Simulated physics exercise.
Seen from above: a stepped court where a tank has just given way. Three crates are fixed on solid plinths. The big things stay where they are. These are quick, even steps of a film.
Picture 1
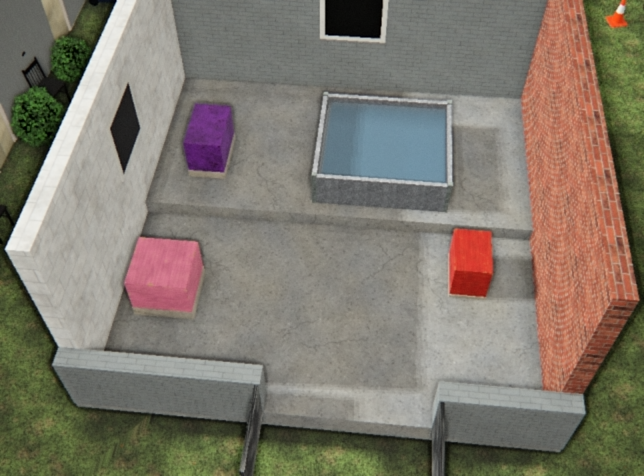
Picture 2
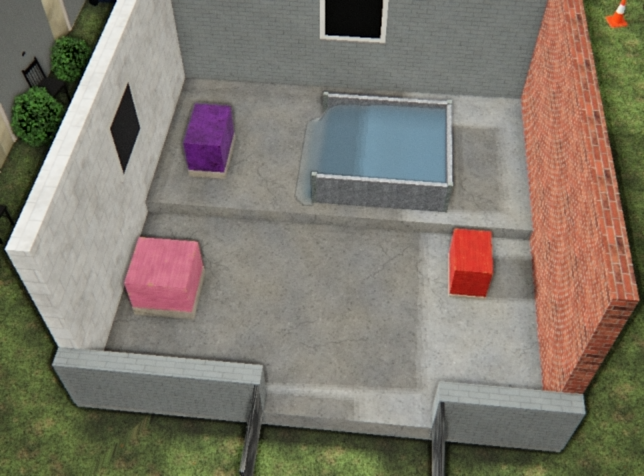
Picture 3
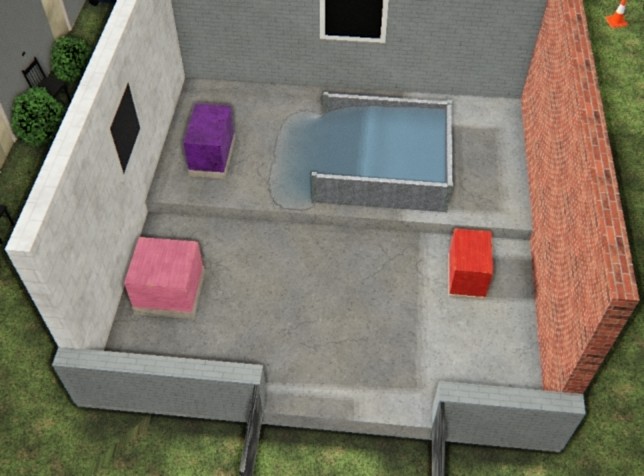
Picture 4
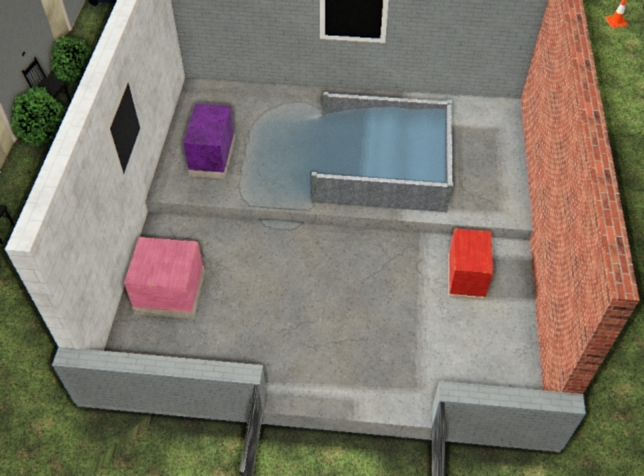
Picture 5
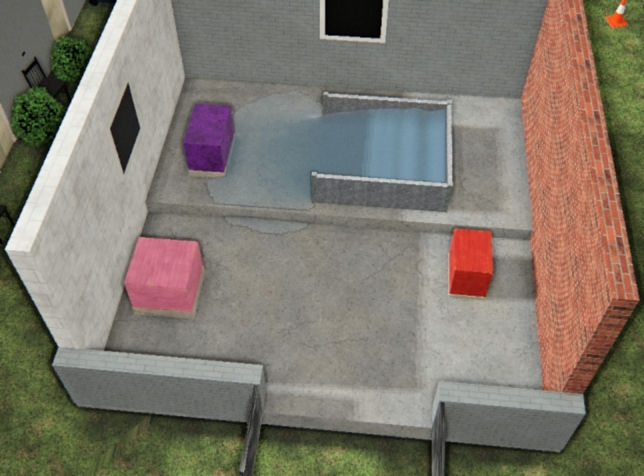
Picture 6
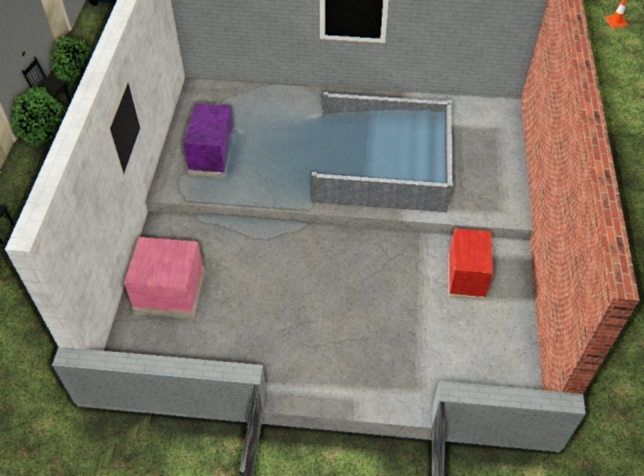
Water pouring from the open left side of a raised tank, spreading left across grey paving around a purple block.
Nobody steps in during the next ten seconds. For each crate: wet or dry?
One by one: The red crate is soaked; the purple crate is soaked; the pink crate is soaked.
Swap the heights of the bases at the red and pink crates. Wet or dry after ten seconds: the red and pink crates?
One by one: The red one is spared; the pink one is wetted.
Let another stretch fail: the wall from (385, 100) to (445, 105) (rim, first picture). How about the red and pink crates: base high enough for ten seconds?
In short: The red crate is topped; the pink crate stays dry.
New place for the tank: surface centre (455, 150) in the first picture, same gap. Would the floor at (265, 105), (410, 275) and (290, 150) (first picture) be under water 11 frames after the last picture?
In that order: Awash, not flooded, wet.
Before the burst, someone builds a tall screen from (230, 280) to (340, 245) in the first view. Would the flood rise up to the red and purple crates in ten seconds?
Then: The red crate gets wet, the purple crate ends up wet.
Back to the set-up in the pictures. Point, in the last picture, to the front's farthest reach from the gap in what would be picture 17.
Around (96, 378).
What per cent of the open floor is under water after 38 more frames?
About 85 per cent.
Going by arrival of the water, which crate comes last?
It is the one in red.
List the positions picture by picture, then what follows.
The first picture shows the open tank at (384, 142) is whole and still.
In the second picture, water pours out at (322, 151) and has run to (306, 201).
In the third picture, the front is at (292, 207), out from the gap at (322, 153).
In the fourth picture, the front is at (258, 207), out from the gap at (322, 154).
In the fifth picture, water pours out at (322, 154) and has run to a hidden place.
In the sixth picture, water pours out at (322, 154) and has run to a hidden place.
A moment on, water covers 25 % of the floor; the red crate not reached, the purple crate water round its plinth, the pink crate not reached.
Next, water covers 30 % of the floor; the red crate not reached, the purple crate water round its plinth, the pink crate water round its plinth.
Then, water covers 45 % of the floor; the red crate not reached, the purple crate water round its plinth, the pink crate water round its plinth.
Later, water covers 85 % of the floor; the red crate water round its plinth, the purple crate water round its plinth, the pink crate water round its plinth.
In the end, water covers 100 % of the floor; the red crate was topped, the purple crate was topped, the pink crate was topped.
